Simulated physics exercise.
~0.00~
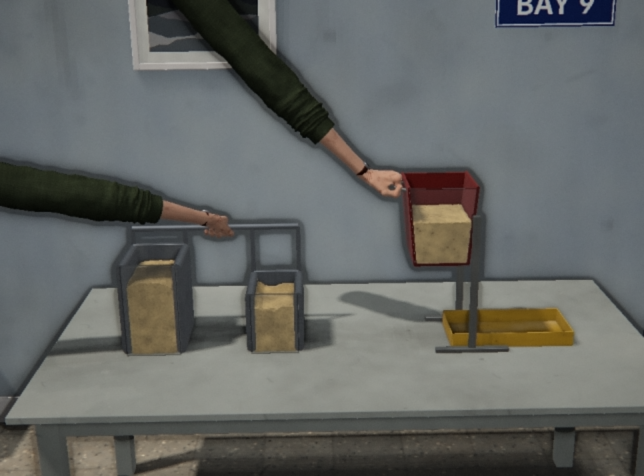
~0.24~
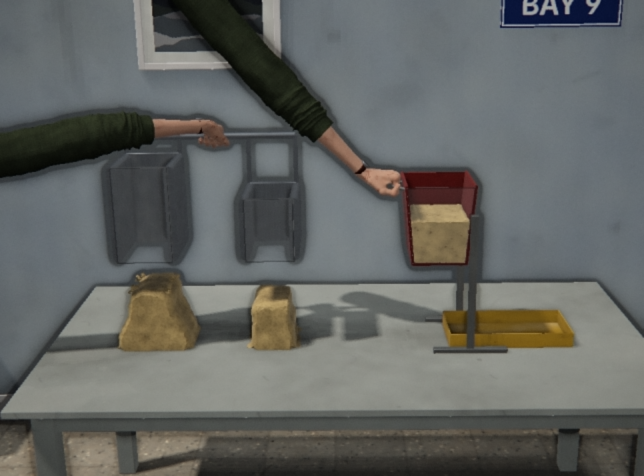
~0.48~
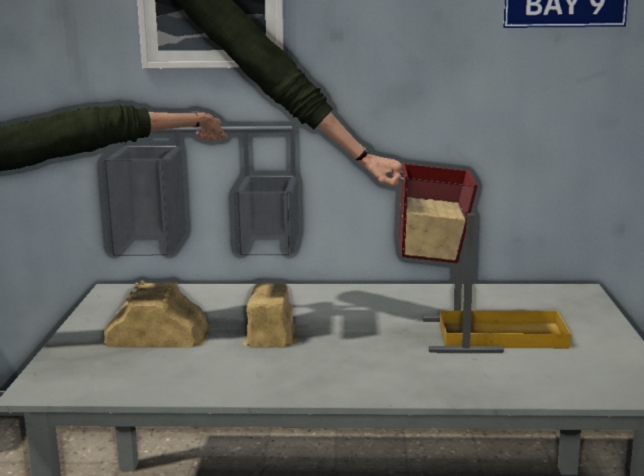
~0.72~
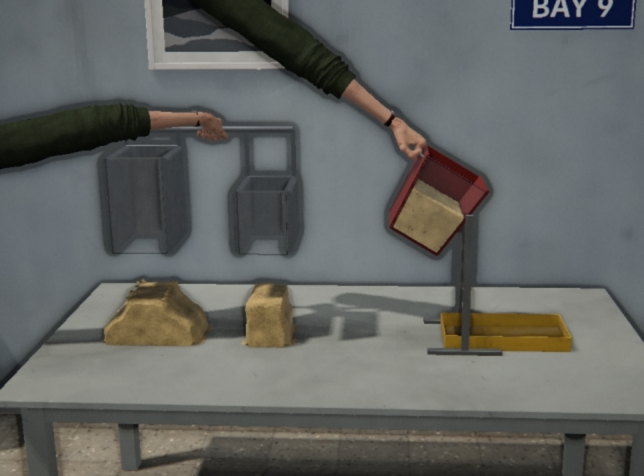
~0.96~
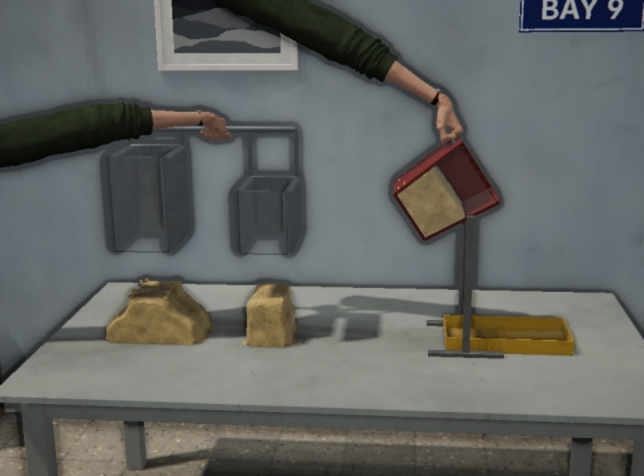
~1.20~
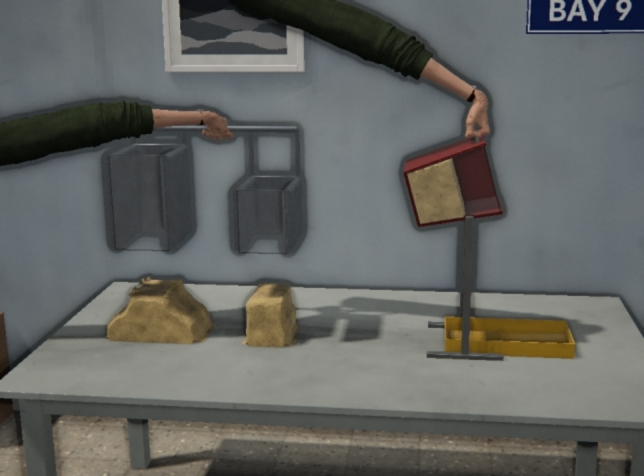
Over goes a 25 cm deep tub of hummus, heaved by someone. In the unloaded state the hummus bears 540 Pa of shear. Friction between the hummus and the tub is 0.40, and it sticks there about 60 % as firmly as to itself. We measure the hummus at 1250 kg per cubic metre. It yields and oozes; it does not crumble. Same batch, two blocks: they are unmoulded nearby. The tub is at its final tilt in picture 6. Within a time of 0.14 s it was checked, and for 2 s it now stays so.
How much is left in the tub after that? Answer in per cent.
About 100 %.
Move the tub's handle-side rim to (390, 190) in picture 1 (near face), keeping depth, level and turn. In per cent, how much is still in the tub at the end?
Then near 100 % stays in the tub.
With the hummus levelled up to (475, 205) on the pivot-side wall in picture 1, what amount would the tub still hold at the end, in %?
It would come to roughly 100 percent.
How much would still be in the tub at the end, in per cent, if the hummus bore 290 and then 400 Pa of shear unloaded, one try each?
It'd be some 100 percent the first time and some 100 percent the second.
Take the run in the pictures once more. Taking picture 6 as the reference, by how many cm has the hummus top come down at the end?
Roughly 0 cm.
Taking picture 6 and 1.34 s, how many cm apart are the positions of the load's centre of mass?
It has moved close to 0 cm.
After 1.34 s, the tub is at 75 degrees and holds 100 %.
After 1.51 s, the tub is at 75 degrees and holds 100 %.
After 1.68 s, the tub is at 75 degrees and holds 100 %.
After 1.85 s, the tub is at 75 degrees and holds 100 %.
After 3.20 s, the tub is at 75 degrees and holds 100 %.
